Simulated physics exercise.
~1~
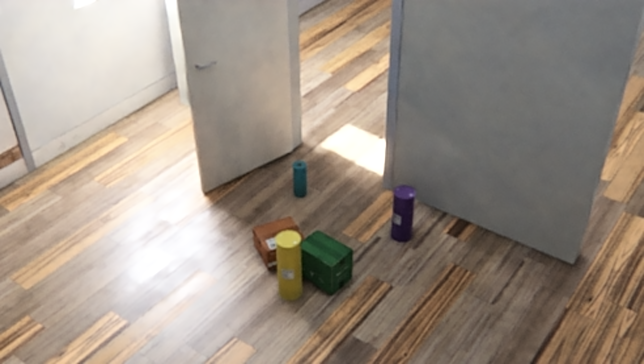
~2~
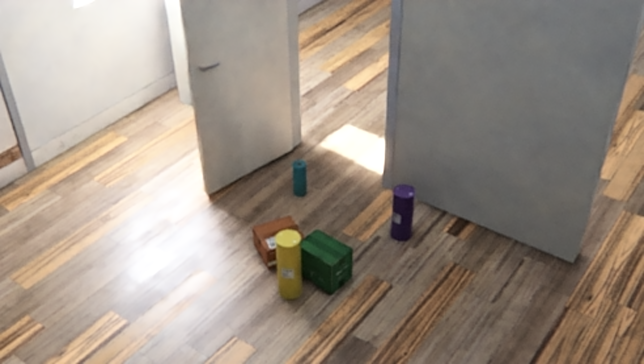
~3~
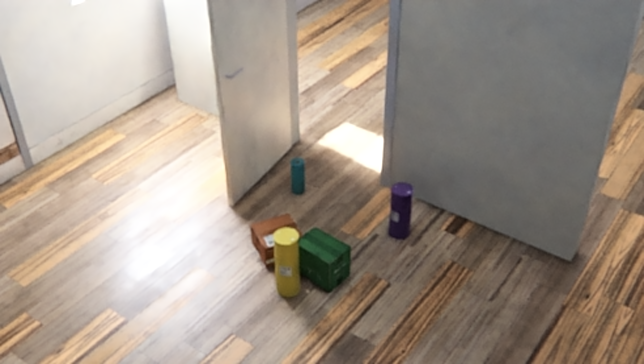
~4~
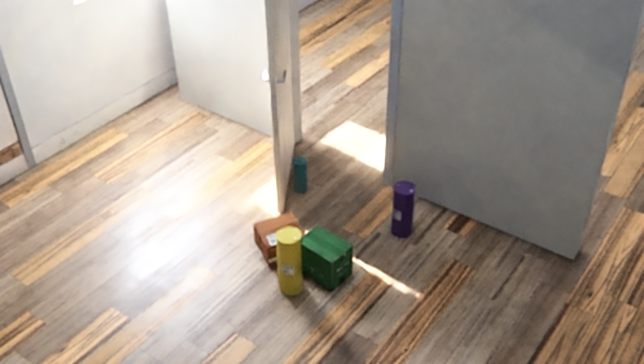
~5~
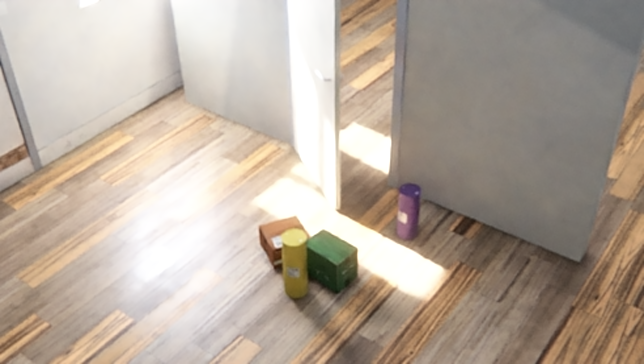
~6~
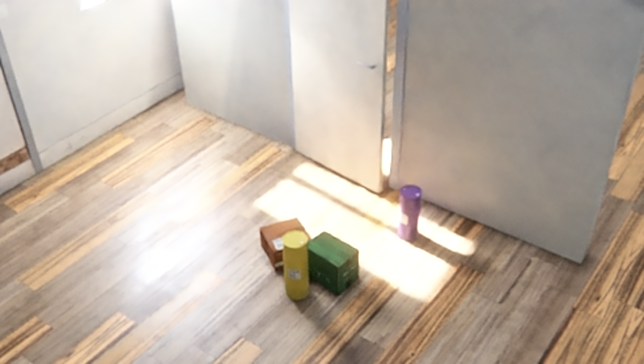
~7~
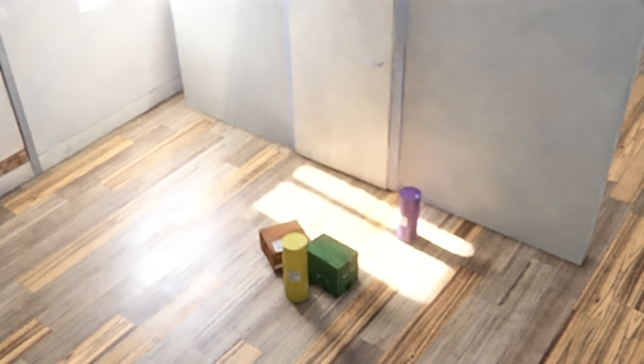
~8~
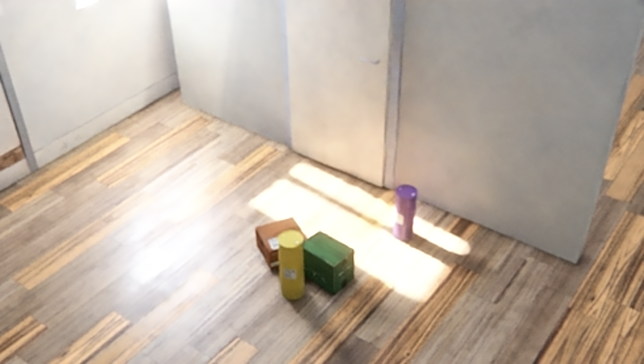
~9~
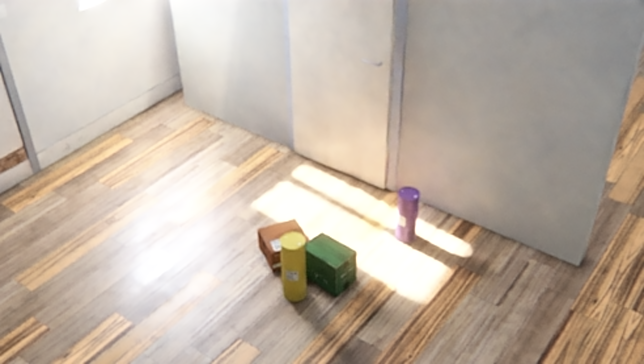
A pale door stands open in a grey partition wall, seen from above in a room with a streaky wooden floor. A small turquoise cylinder stands near the opening, with an orange parcel, a yellow canister and a green box clustered in front and a purple canister to the right. The door swings to the right, sweeping across the turquoise cylinder, which disappears behind it. Sunlight spreads over the floor around the box and canisters as the door keeps turning. It closes fully into its frame, leaving the turquoise cylinder out of sight and the other items standing where they were.
